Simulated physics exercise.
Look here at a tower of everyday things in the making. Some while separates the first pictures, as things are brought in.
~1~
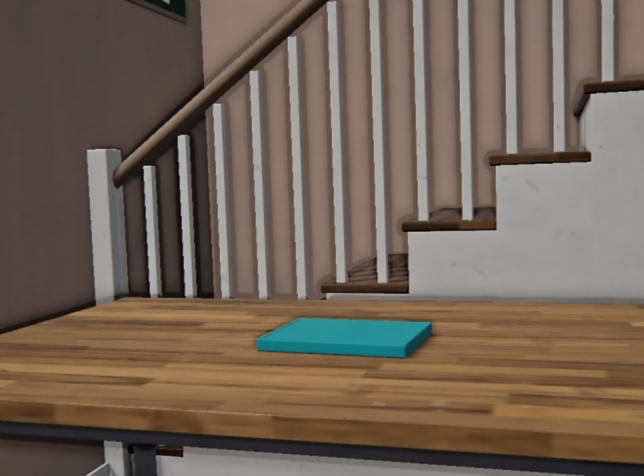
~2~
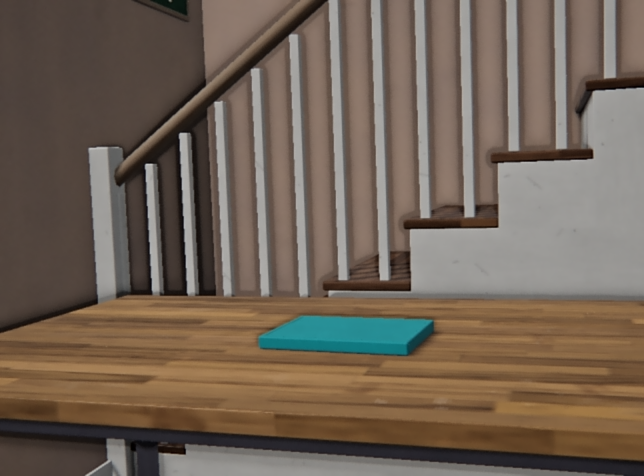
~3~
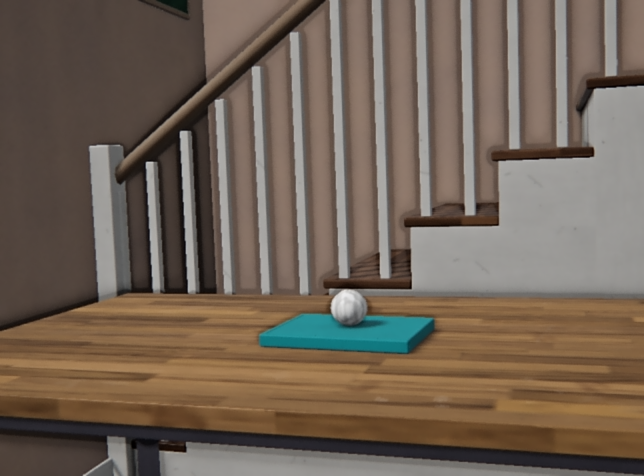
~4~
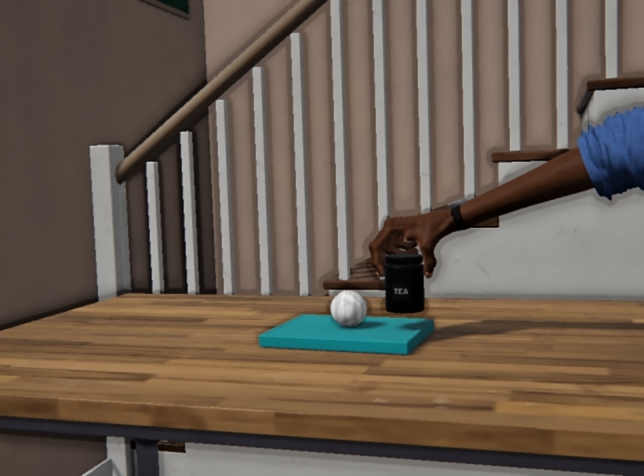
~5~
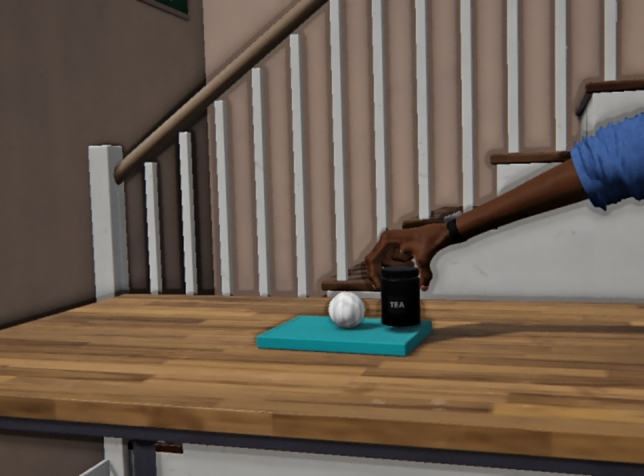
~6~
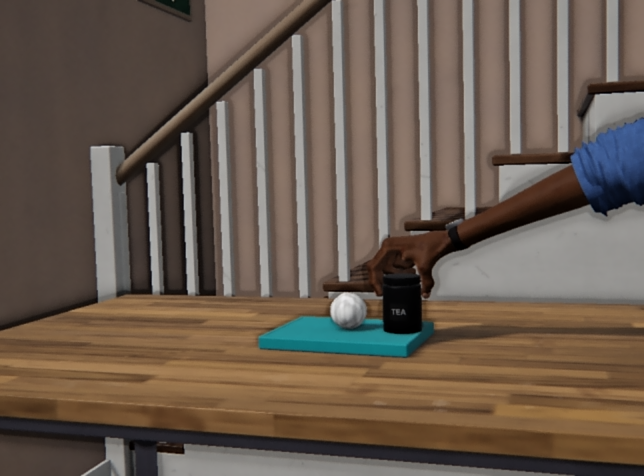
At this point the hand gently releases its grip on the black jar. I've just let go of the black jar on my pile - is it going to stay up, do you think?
I expect everything to stay in place.
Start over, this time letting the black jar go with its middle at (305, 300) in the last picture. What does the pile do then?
After that, the pile stays intact.
Then, 0.20 s on from there, no change.
Then, 0.60 s on from there, black jar resting near (402, 303).
In the end, all 3 unmoved. At the end, from the last picture's camera, black jar near (402, 303). The pile stays up.
